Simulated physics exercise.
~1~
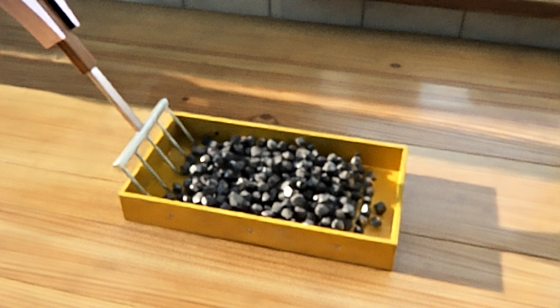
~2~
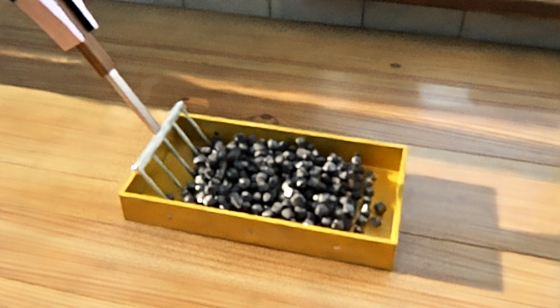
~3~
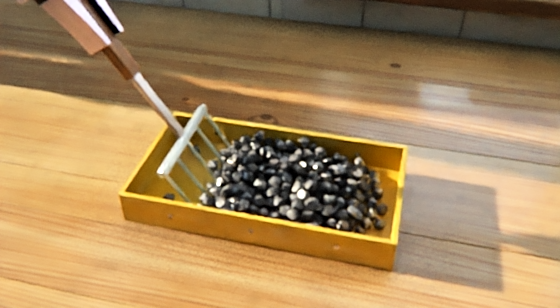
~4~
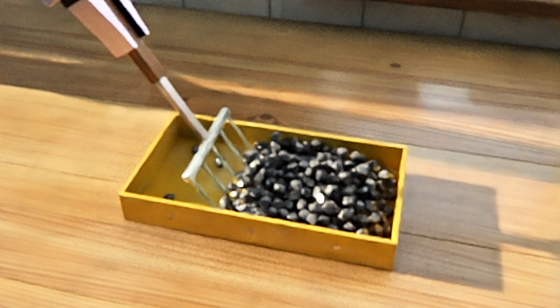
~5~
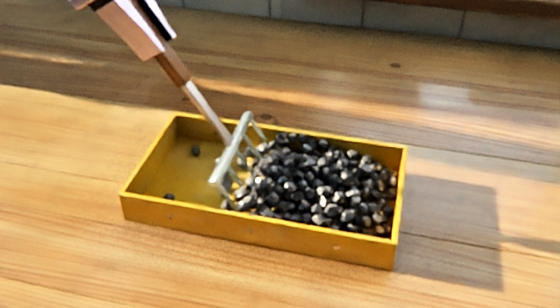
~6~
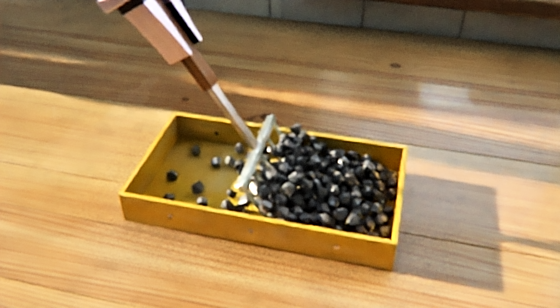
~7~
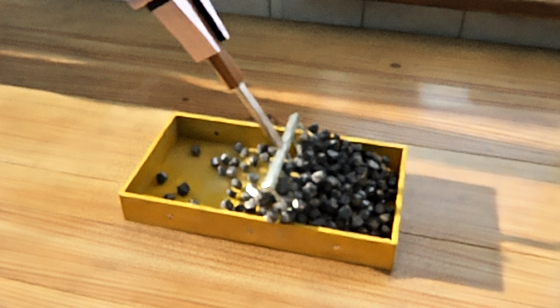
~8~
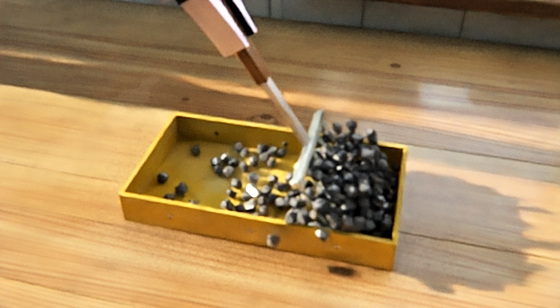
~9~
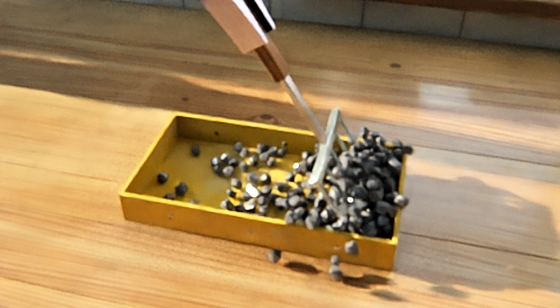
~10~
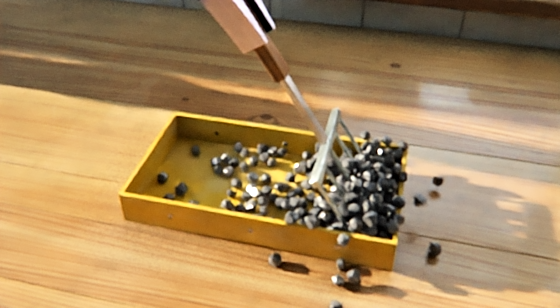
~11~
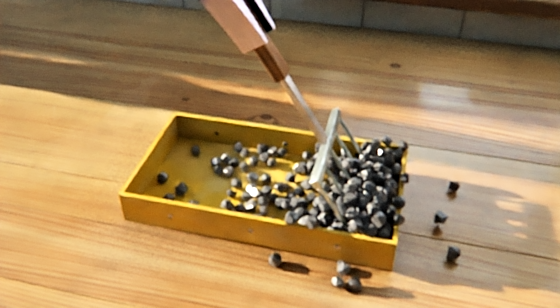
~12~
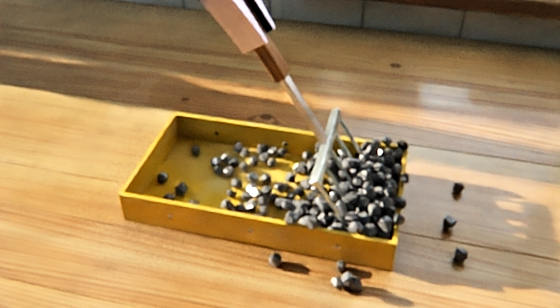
Dark pebbles being pushed rightward along a yellow tray by a robot arm's rake, piling up and partly spilling onto the wooden table.
